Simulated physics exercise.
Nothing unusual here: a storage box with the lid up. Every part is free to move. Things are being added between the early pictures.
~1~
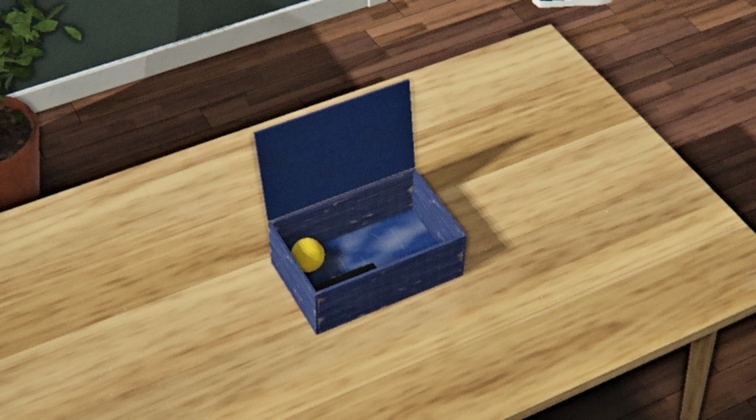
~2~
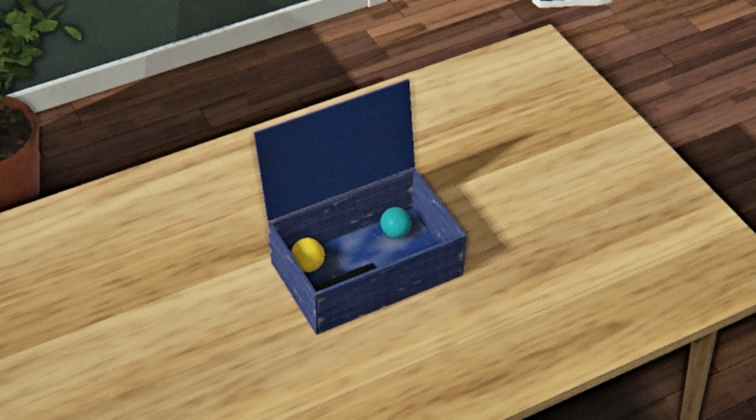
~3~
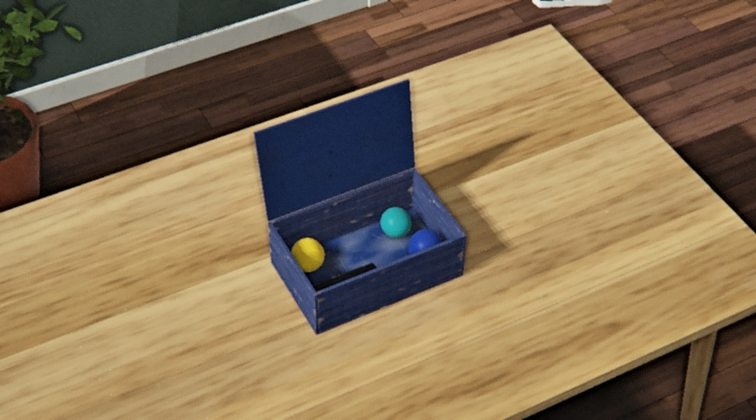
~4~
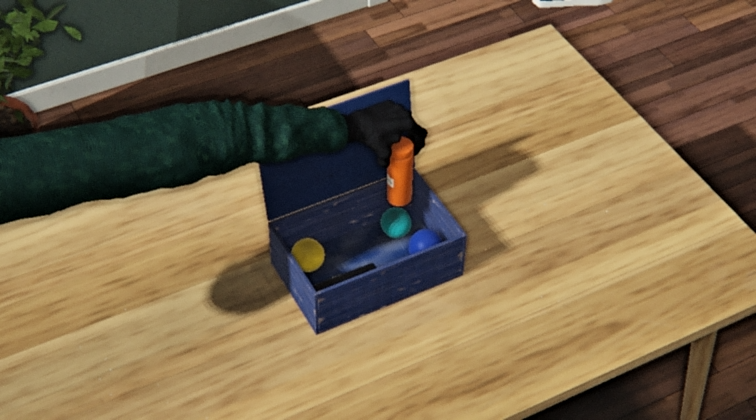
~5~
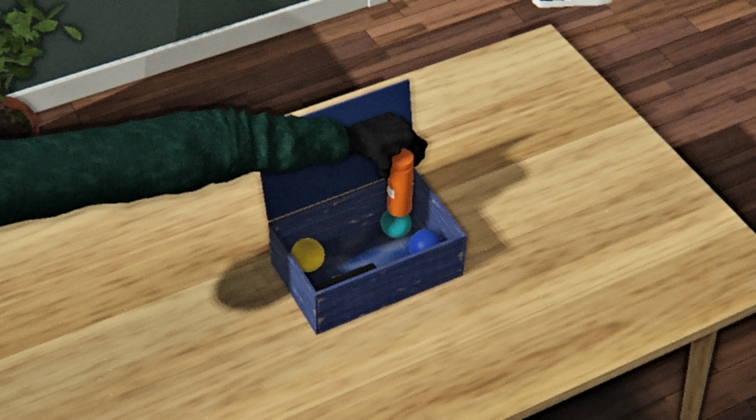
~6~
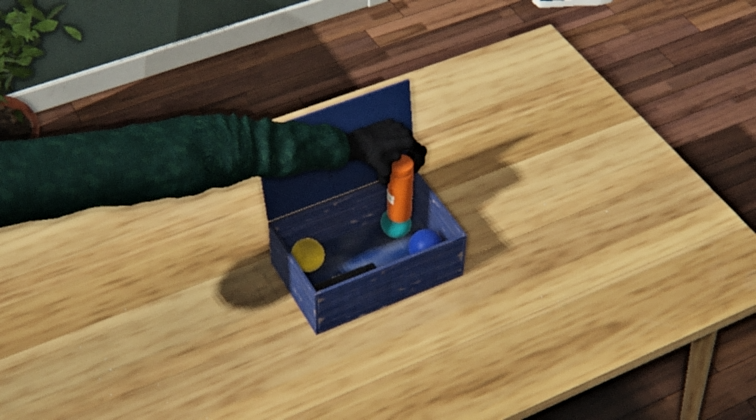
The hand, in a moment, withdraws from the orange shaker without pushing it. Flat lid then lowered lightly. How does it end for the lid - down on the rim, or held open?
The lid lies on the box.
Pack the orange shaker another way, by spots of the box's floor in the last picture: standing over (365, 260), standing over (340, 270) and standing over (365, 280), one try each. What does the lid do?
The lid is kept raised the first time, is kept raised the second time and lowers completely the third time.
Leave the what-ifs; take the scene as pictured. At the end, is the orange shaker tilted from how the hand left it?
Well, it ends up skewed.
Then, 1.00 s after the last picture, lid starting down; orange shaker on its side near (427, 242); blue lemon rolled about its own width; turquoise lemon rolled a little.
Then, 1.70 s after the last picture, lid 50° above the rim; orange shaker on its side near (421, 244); blue lemon rolled about its own width; turquoise lemon rolled about its own width.
At rest, lid shut; tipped over in the box, orange shaker; moved from the start, turquoise lemon and blue lemon; the other 2 in place. Seen from the same camera at the end, orange shaker near (419, 246).
